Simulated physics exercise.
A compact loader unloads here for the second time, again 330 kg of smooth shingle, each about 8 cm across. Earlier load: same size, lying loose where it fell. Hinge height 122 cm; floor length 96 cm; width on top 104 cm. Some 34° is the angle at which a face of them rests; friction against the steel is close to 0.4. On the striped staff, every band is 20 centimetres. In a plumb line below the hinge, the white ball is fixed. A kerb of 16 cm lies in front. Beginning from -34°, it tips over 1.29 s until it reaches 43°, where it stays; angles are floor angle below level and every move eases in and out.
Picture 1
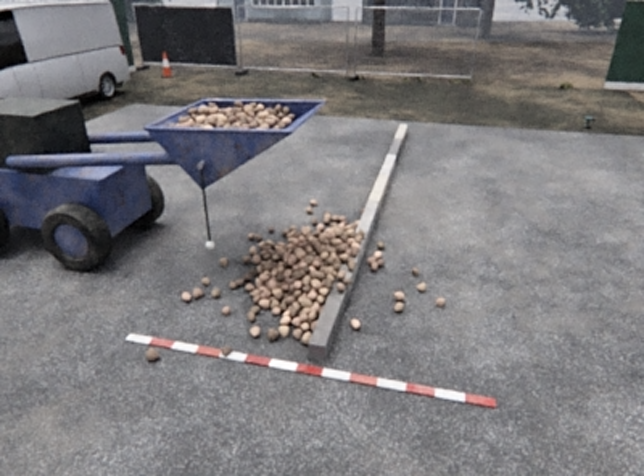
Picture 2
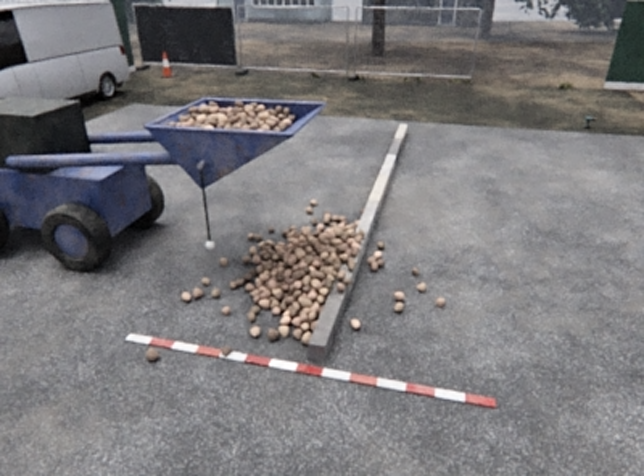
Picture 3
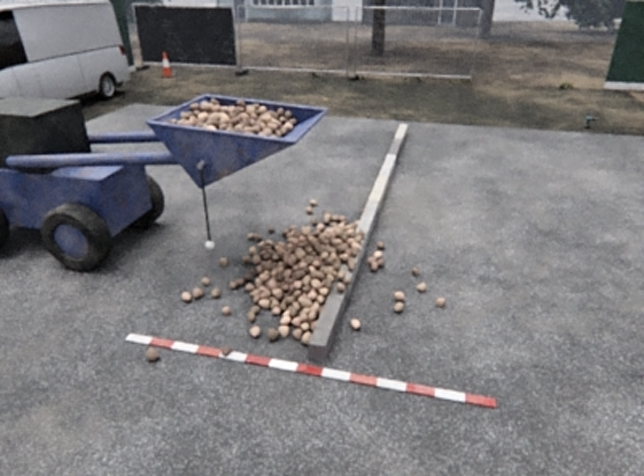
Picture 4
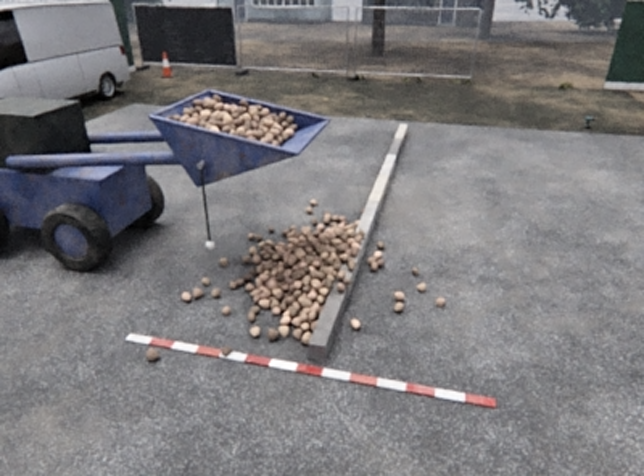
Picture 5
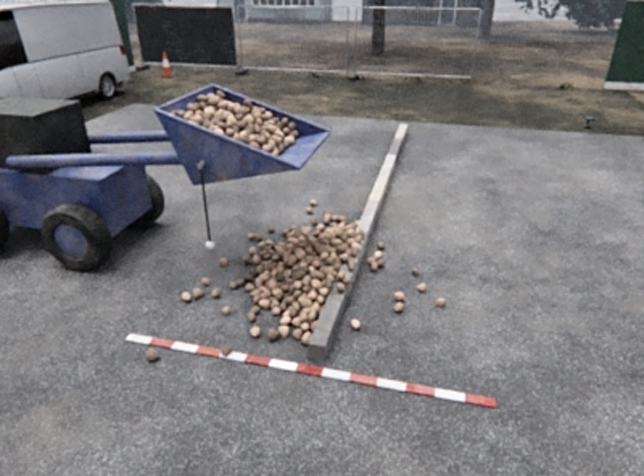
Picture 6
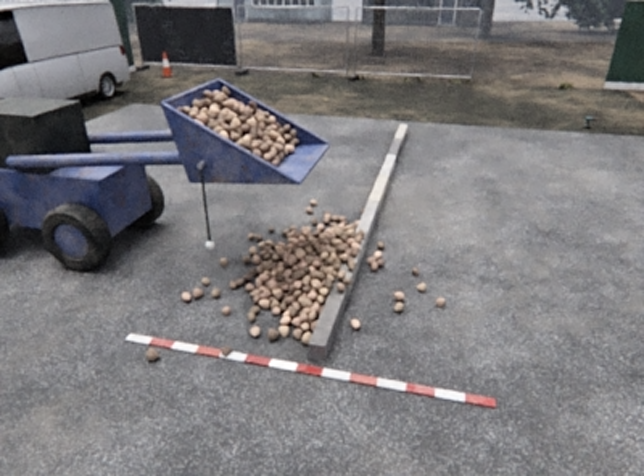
To begin with, a blue loader holds a bucket heaped with smooth round stones above a loose pile of similar stones lying against a long kerb, behind a red-and-white striped staff. The bucket then tilts steadily forward, its right-hand lip lowering and its back edge rising, while the stones remain inside and the pile below stays still.
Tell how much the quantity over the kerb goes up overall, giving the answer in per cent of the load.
It goes up by roughly 21 per cent.
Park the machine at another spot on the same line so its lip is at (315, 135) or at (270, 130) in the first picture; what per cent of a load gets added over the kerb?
About 50 per cent for the first, 5 per cent for the second.
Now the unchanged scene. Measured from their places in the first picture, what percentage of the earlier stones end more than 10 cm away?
About 25 per cent.
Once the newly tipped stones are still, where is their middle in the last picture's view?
(317, 259).
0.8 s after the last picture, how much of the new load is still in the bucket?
It still holds about 40 per cent.
Then, 0.4 s after the last picture the floor is at 31°; in per cent of one load, 100 in the bucket, 98 on this side of the kerb, 2 over the kerb; the foremost stones are at (400, 280).
Then, 0.8 s after the last picture the floor is at 43°; in per cent of one load, 39 in the bucket, 159 on this side of the kerb, 2 over the kerb; the foremost stones are at (400, 280).
Then, 1.2 s after the last picture the floor is at 43°; in per cent of one load, 2 in the bucket, 184 on this side of the kerb, 13 over the kerb; the foremost stones are at (416, 283).
Then, 3.8 s after the last picture the floor is at 43°; in per cent of one load, 0 in the bucket, 177 on this side of the kerb, 23 over the kerb; the foremost stones are at (461, 281). Net gain over the kerb, 21.
